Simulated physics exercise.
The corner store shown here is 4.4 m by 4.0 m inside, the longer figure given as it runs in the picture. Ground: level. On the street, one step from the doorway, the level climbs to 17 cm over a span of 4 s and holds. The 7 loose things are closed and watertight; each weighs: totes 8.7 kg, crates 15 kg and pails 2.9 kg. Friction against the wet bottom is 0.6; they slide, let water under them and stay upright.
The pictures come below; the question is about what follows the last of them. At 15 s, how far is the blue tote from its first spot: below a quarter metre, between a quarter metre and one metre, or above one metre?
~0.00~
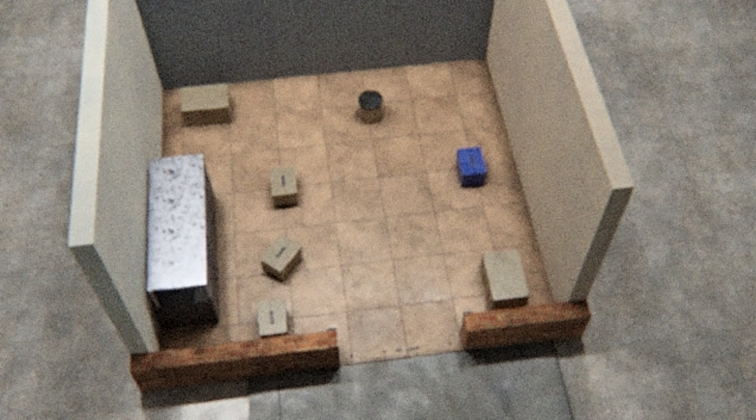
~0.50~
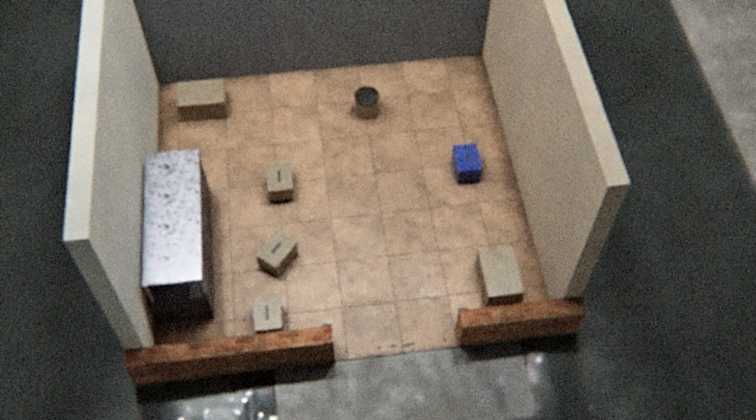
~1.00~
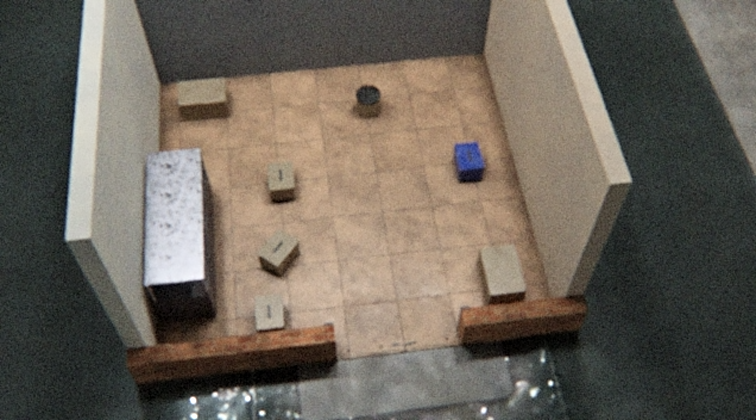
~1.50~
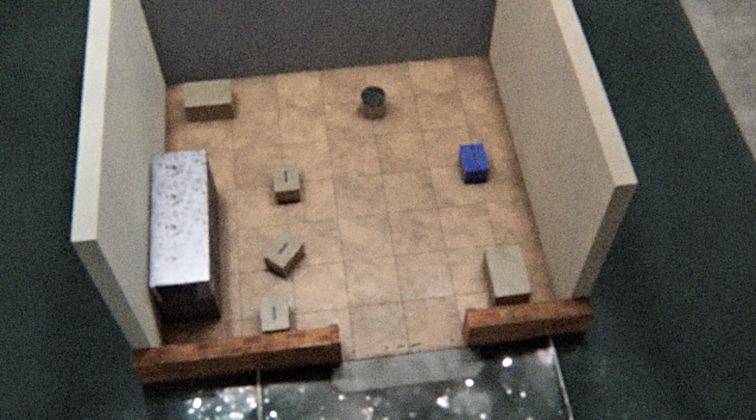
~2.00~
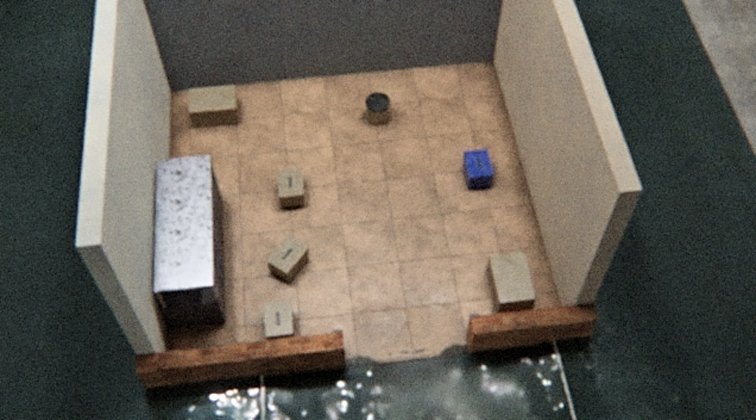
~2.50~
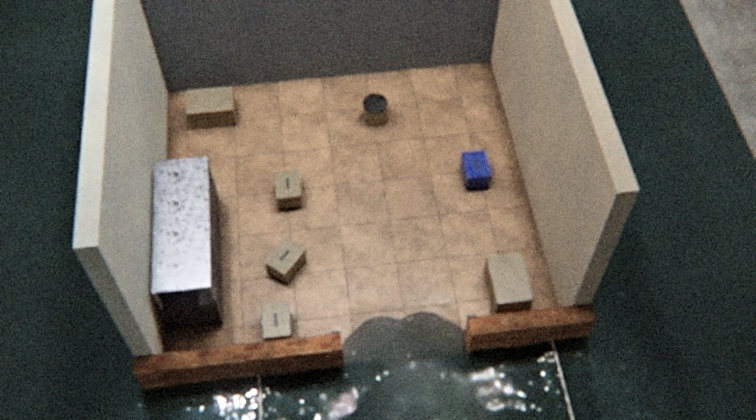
It will be swept well away.
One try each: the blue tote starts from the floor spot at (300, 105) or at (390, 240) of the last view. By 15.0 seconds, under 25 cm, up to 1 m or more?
At the first spot it winds up well off, and at the second it winds up well off.
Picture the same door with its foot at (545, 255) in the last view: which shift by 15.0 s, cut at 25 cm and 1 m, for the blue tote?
Well, the blue tote sits tight in that setup.
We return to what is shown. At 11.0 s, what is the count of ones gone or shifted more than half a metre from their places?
Tally: 1.
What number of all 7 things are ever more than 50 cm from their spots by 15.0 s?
By my count, 4.
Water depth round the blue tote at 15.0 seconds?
Depth: About 8 cm.
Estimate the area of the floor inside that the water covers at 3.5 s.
The covered patch comes to about 2.0 m2.
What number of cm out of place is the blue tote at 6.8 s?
0 cm, give or take.
After 3.5 s the blue tote is near (476, 164), 0.0 m from its start, aground; 0 afloat.
After 6.8 s the blue tote is near (476, 164), 0.0 m from its start, aground; 1 afloat.
After 11.0 s the blue tote is near (484, 173), 0.2 m from its start, afloat; 3 afloat.
After 15.0 s the blue tote is near (535, 268), 1.6 m from its start, afloat; 5 afloat.
